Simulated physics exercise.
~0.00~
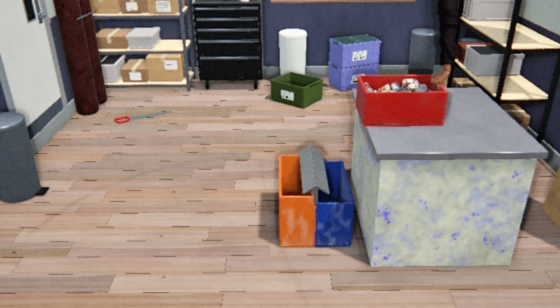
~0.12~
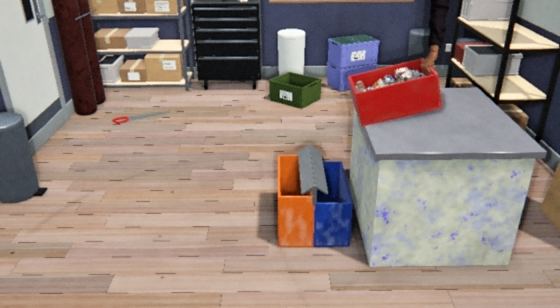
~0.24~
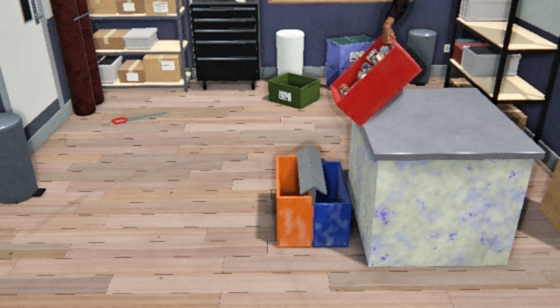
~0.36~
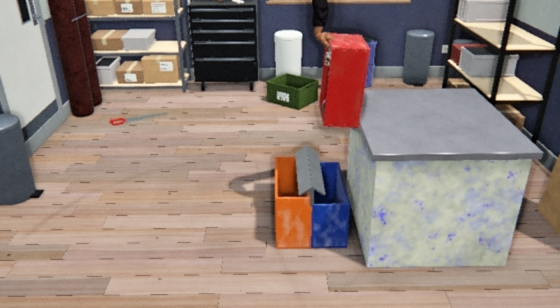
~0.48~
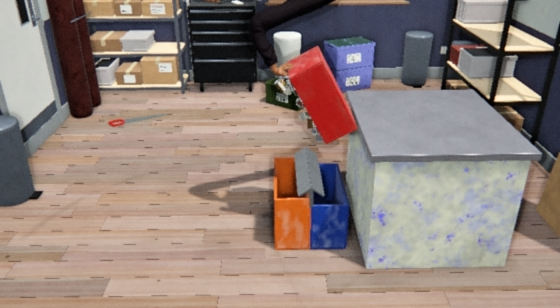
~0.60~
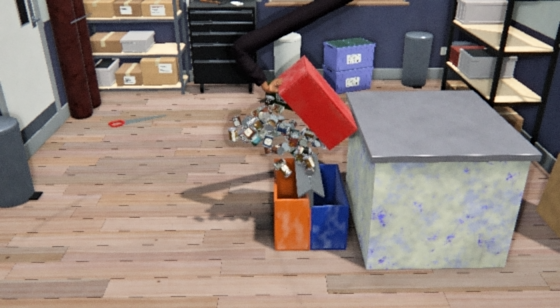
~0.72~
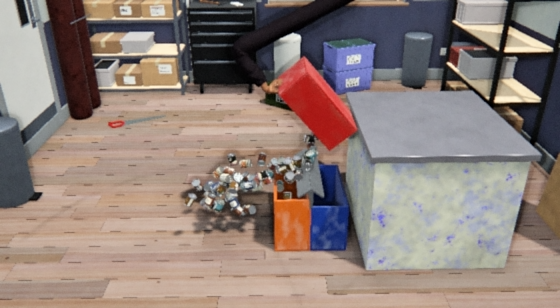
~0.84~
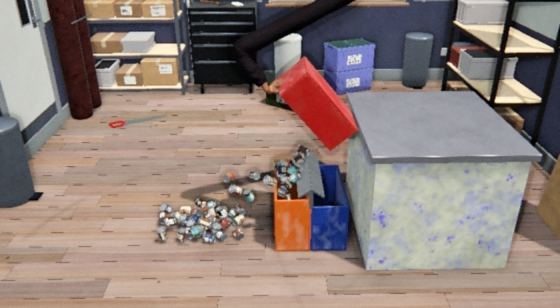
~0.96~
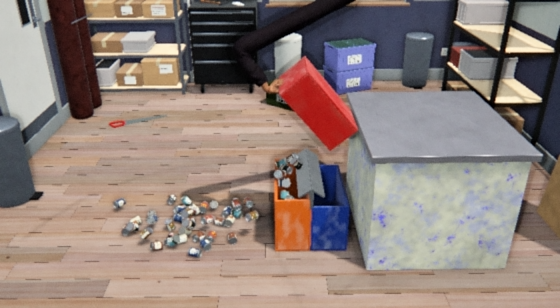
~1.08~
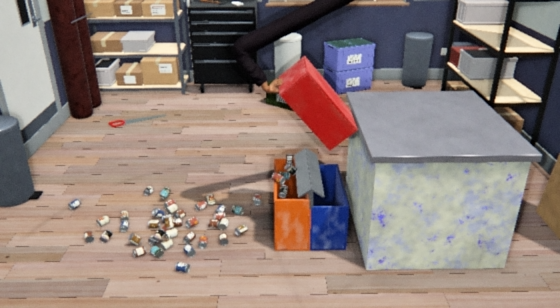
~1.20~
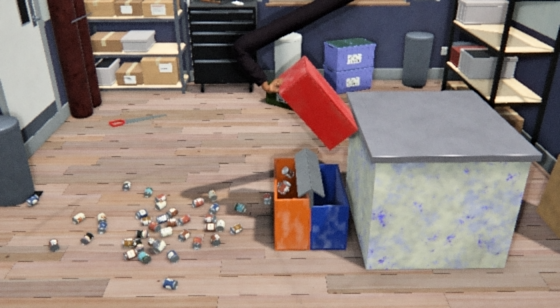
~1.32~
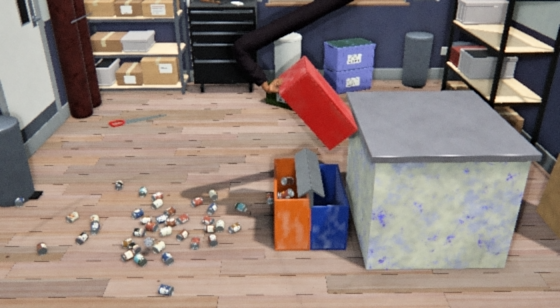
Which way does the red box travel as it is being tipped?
It moves to the left, leaving its place on top of the bench and swinging over toward the troughs.
